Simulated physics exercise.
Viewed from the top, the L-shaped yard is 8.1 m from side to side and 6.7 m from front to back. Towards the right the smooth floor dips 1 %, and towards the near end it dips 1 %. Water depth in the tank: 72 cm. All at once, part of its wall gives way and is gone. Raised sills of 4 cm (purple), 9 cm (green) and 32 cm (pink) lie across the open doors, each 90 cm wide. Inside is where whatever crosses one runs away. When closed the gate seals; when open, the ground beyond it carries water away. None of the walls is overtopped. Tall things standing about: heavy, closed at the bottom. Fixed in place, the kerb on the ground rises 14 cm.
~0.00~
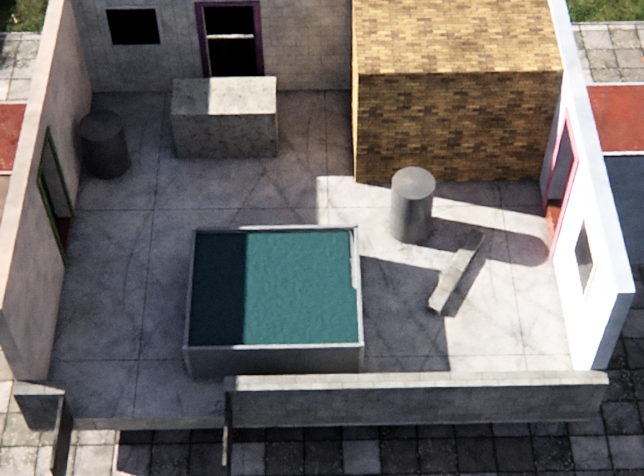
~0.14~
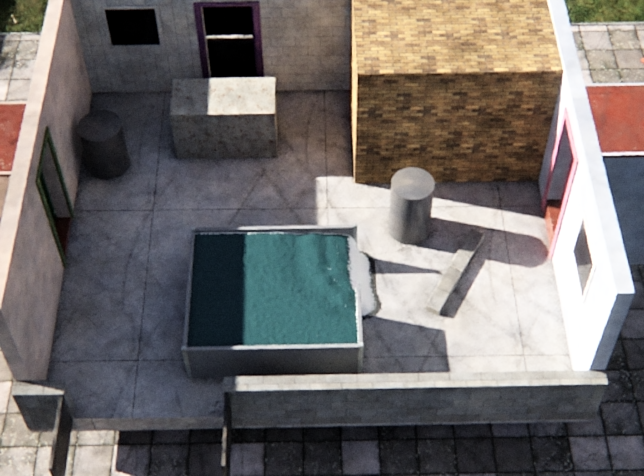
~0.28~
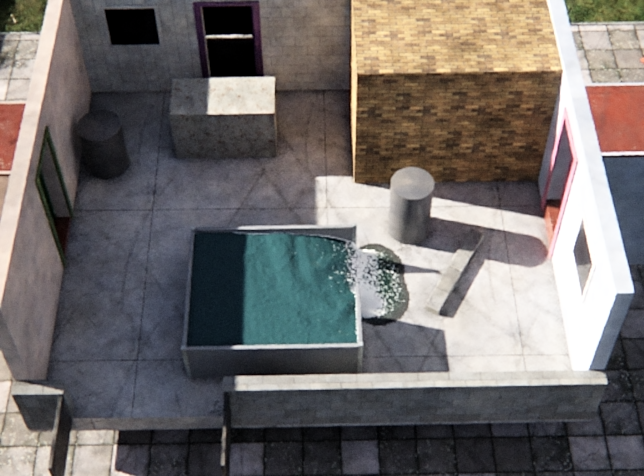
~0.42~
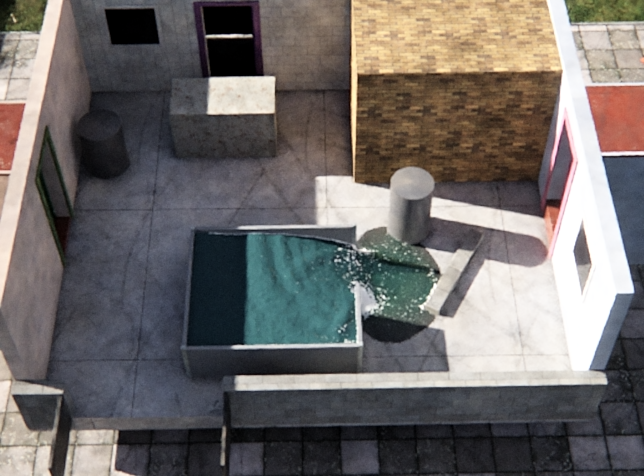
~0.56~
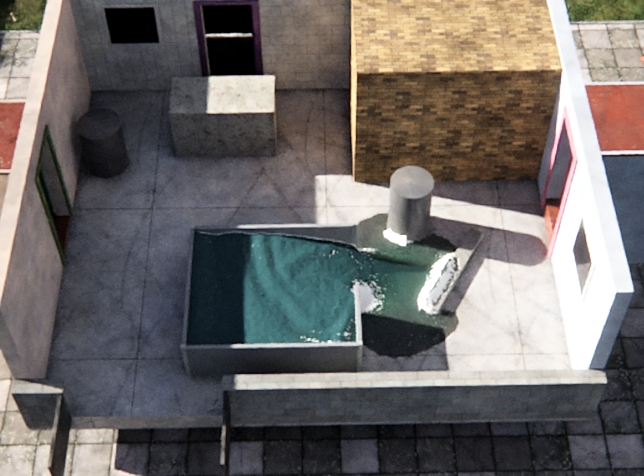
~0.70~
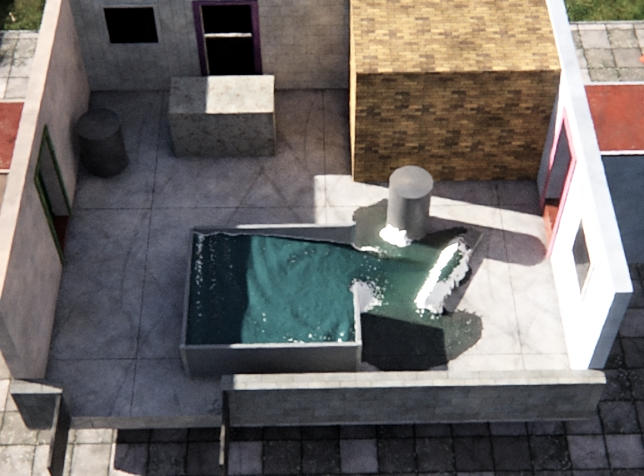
At first, a square tank of still, blue-green water stands in a walled concrete yard. Water then breaks out through its right side, splashing onto the floor and spreading past a grey cylinder and a low slanted bar, foaming white against both as the wet patch widens and ripples cross the tank.
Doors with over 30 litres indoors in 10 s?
Purple door not over, green door not over, pink door not over.
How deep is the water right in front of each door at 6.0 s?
Depths (cm): Purple = 0; green = 0; pink = 21.
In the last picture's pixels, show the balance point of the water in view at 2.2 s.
Around (346, 298).
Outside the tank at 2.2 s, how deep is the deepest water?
Max depth: About 40 centimetres.
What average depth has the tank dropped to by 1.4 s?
About 54 centimetres on average.
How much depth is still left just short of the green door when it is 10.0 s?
Roughly 5.5 centimetres.
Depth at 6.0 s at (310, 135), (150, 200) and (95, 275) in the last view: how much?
Spot one 2 cm, spot two 3 cm, spot three 0 cm.
After 1.4 s water covers 25 % of the floor and is deepest (46 cm) near (358, 273); purple door not reached, green door not reached, pink door 9 cm at the sill, 0 L in.
After 2.2 s water covers 35 % of the floor and is deepest (40 cm) near (444, 263); purple door not reached, green door not reached, pink door 25 cm at the sill, 0 L in.
After 3.5 s water covers 40 % of the floor and is deepest (30 cm) near (426, 299); purple door not reached, green door not reached, pink door 24 cm at the sill, 0 L in.
After 6.0 s water covers 70 % of the floor and is deepest (28 cm) near (542, 396); purple door not reached, green door not reached, pink door 21 cm at the sill, 0 L in.
After 10.0 s water covers 90 % of the floor and is deepest (22 cm) near (566, 396); purple door not reached, green door 5 cm at the sill, 0 L in, pink door 15 cm at the sill, 0 L in.
